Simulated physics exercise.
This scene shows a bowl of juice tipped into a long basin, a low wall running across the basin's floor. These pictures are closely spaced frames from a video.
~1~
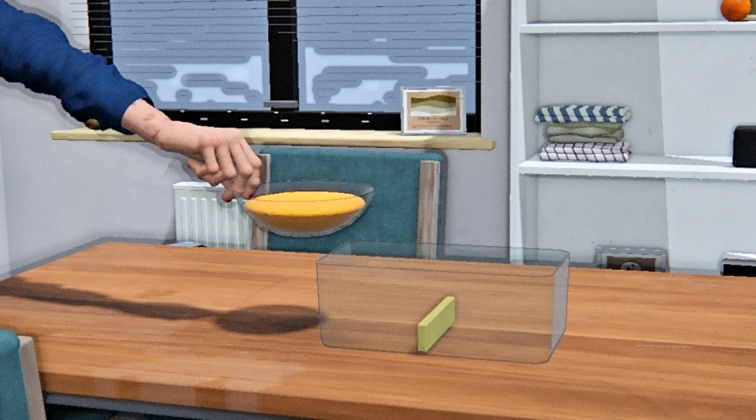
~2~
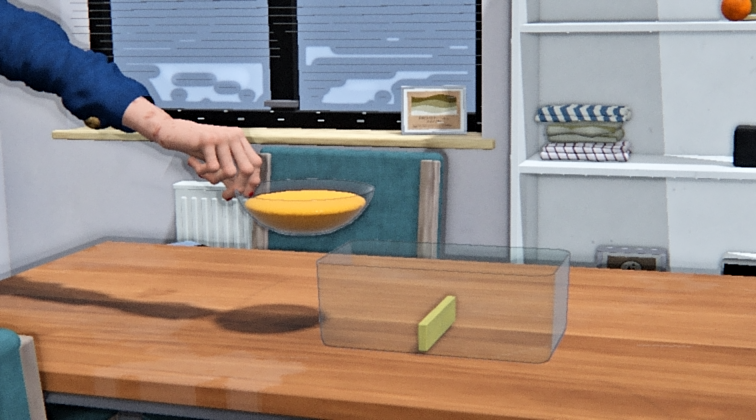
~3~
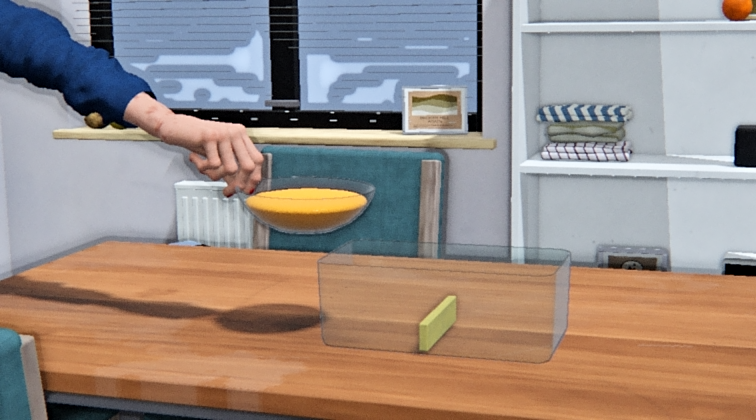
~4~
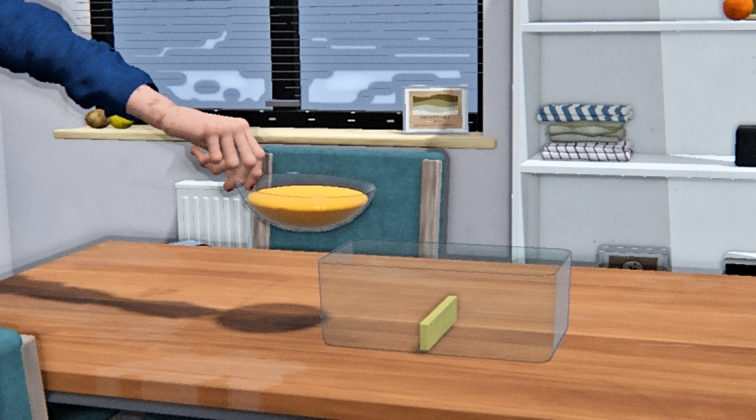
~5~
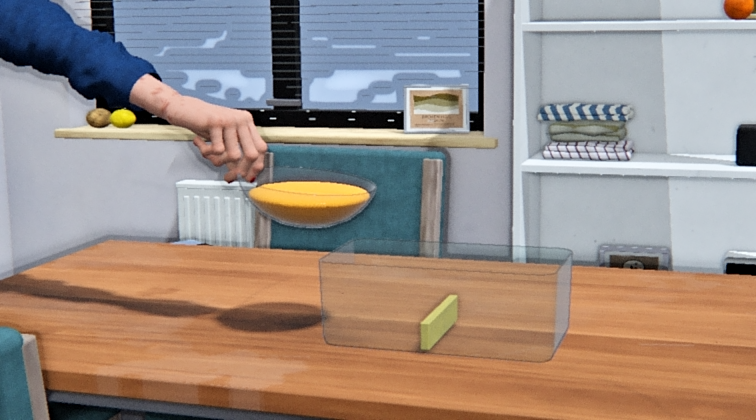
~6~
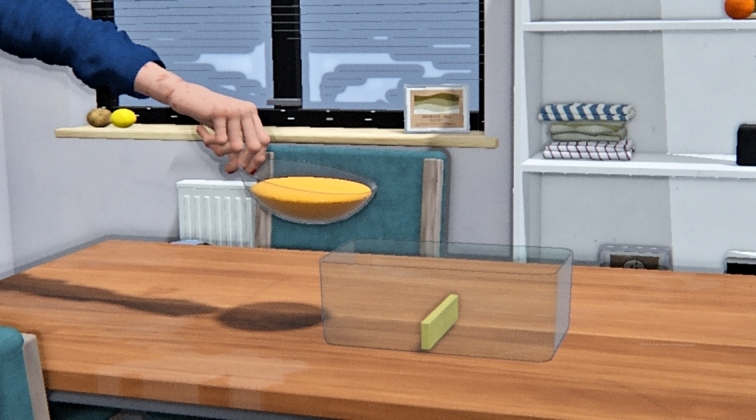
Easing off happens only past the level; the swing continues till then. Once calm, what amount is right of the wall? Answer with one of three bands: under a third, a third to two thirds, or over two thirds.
A third to two thirds.
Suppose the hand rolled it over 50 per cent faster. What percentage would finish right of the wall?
Roughly 70 per cent ends up there.
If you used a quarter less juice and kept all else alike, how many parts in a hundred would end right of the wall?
Roughly 45 in a hundred.
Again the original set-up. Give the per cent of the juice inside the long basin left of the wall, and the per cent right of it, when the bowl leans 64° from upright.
The left part holds around 25 percent, the right part 5 percent.
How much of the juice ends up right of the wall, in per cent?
Near 60 %.
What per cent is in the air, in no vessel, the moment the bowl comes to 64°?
Near 40 parts in a hundred.
A moment on, the bowl is tipped part way and 27 per cent is still to pour, 24 is left of the wall and 7 right of it.
Next, the bowl is tipped on its side and 0 per cent is still to pour, 40 is left of the wall and 58 right of it.
Then the bowl is tipped right over and 0 per cent is still to pour, 41 is left of the wall and 59 right of it.
Later the bowl is tipped right over and 0 per cent is still to pour, 40 is left of the wall and 59 right of it.
In the end 40 per cent lies left of the wall, 59 right of it and 1 outside.
